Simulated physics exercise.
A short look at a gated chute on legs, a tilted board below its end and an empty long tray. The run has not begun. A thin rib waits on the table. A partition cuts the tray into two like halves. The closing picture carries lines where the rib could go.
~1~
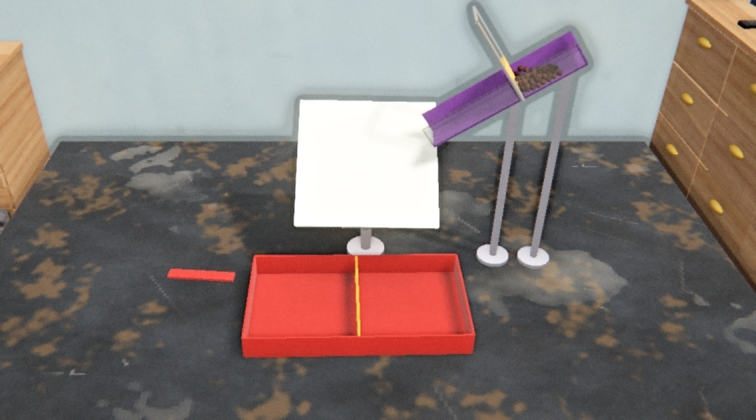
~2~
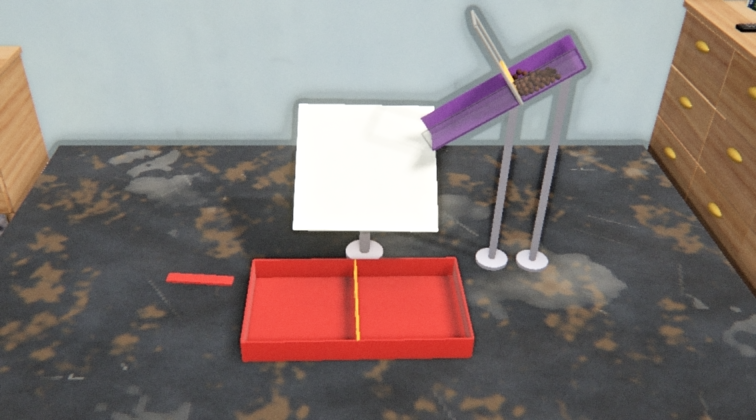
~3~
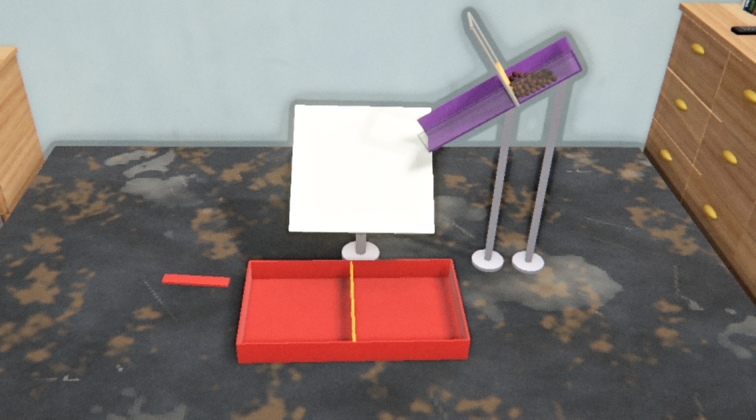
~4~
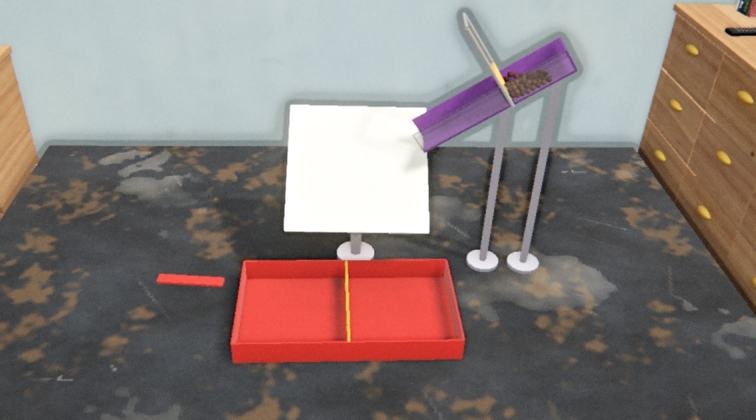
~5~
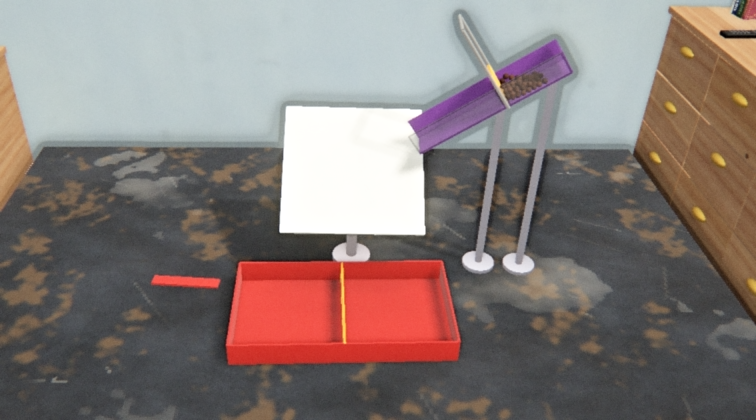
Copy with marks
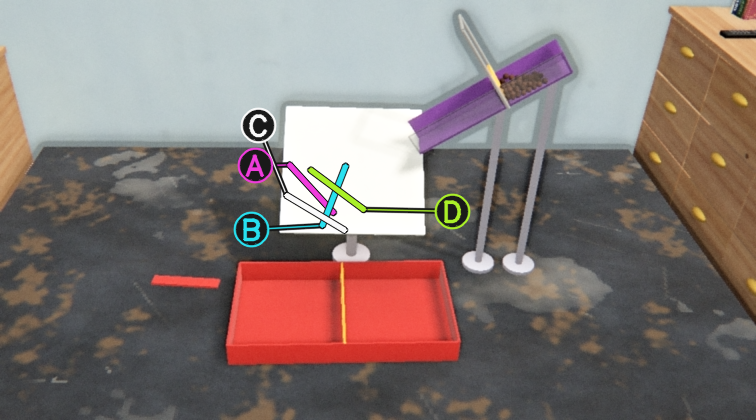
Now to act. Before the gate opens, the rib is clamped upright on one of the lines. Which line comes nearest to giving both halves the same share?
A.
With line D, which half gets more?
More lands on the right.
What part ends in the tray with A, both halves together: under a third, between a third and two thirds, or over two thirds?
Over two thirds.
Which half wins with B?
The left half.
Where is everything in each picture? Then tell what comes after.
In the first picture, load behind the gate at (532, 81), allspice berries; lip of the chute at (434, 139), sloping gently.
In the second picture, middle of the board at (366, 166), tilted fairly steeply; middle of its low edge at (366, 230); of its high edge at (367, 105).
In the third picture, front corners of the tray at (237, 344) and (469, 340); front end of its middle wall at (354, 342); gate still shut at (501, 73).
In the fourth picture, middle of the load at (522, 87); lip at (424, 145).
In the fifth picture, middle of the load at (518, 88); lip at (419, 146).
On the marked copy, line A from (289, 164) to (333, 212); line B from (345, 166) to (322, 225); line C from (286, 195) to (344, 230); line D from (310, 170) to (363, 209).
Choosing A, of what is caught, about half in the left half, about half in the right.
Choosing B, of what is caught, most in the left half, a small part in the right.
Choosing C, of what is caught, a small part in the left half, most in the right.
Choosing D, of what is caught, a small part in the left half, nearly all in the right.
